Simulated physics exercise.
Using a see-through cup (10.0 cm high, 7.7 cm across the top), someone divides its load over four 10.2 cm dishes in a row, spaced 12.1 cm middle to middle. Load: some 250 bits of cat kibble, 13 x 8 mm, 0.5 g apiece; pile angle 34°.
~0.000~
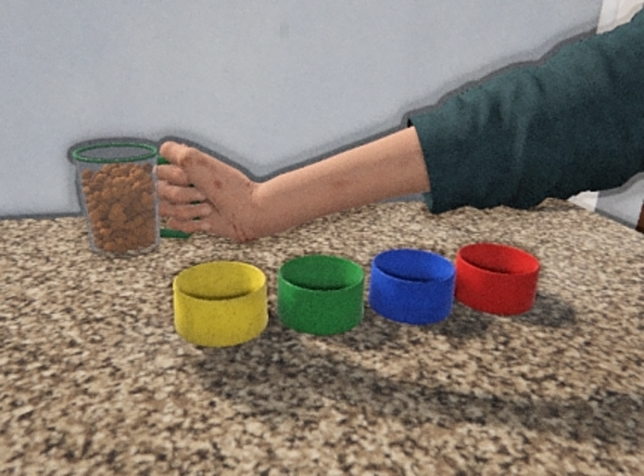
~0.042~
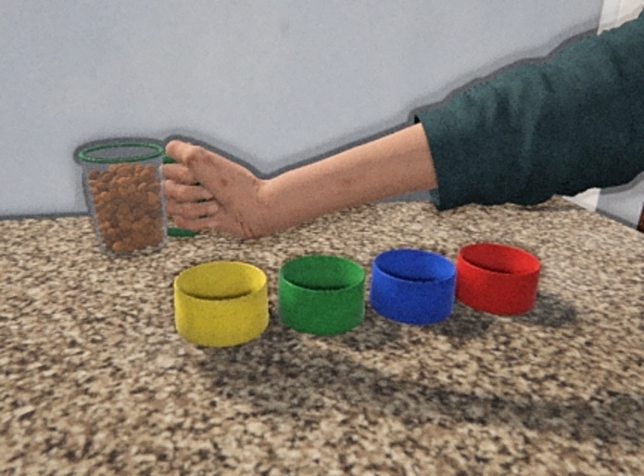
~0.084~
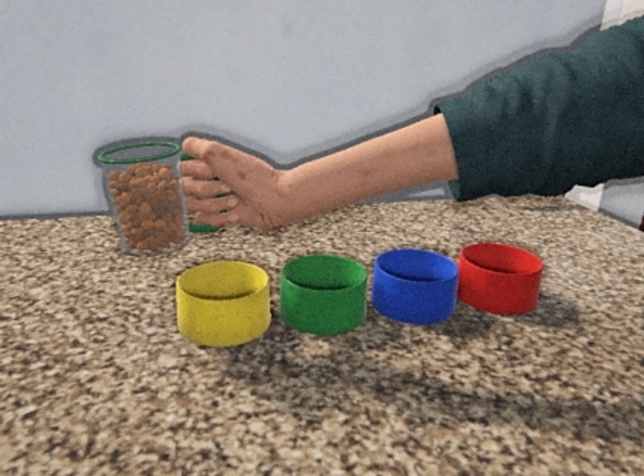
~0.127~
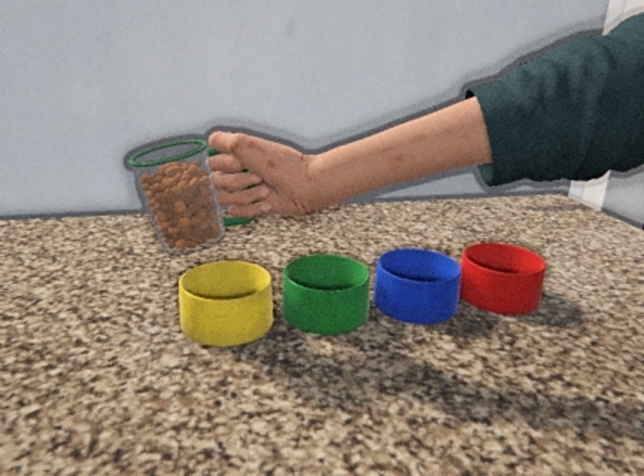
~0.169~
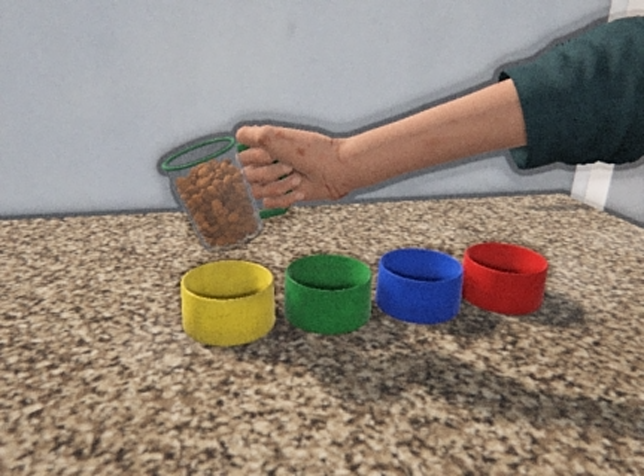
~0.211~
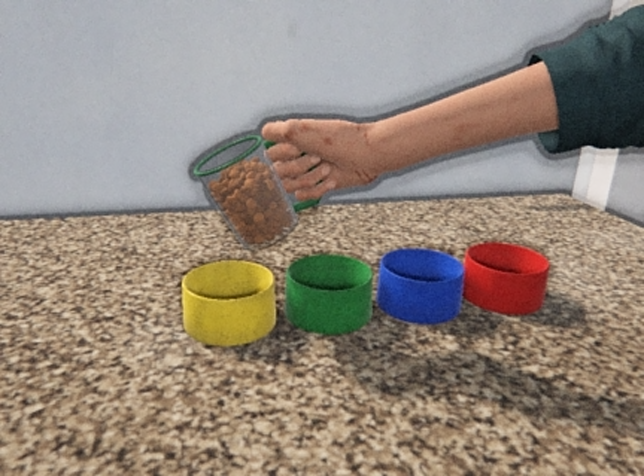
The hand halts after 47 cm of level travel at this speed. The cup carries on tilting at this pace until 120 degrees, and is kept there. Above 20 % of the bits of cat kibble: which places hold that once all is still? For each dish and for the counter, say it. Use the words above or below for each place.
Red: Above; blue: Below; green: Below; yellow: Below; counter: Above.
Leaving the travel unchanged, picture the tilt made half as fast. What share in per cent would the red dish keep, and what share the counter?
Then the red dish would get 50 and the counter 40.
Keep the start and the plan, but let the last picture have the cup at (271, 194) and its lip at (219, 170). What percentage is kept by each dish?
Final shares - red 50 %, blue 10 %, green 0 %, yellow 0 %.
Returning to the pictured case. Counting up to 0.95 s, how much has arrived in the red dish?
About 20 per cent by then.
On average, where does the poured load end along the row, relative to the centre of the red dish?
Some 5 cm in the -x direction.
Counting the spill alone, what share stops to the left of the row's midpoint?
Share on that side: Roughly 0 %.
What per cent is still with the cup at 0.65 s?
I'd put it at roughly 95 per cent.
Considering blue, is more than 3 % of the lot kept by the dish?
With blue the answer is affirmative.
After 0.48 s, tilt 74 degrees; cup holds 100 %.
Then, at 0.65 s, tilt 104 degrees; cup holds 95 %.
After 0.95 s, tilt 120 degrees; cup holds 55 %, red 20 %, blue 5 %.
At rest (2.3 s), red 50 %, blue 10 %, green 0 %, yellow 0 %, counter 40 %.
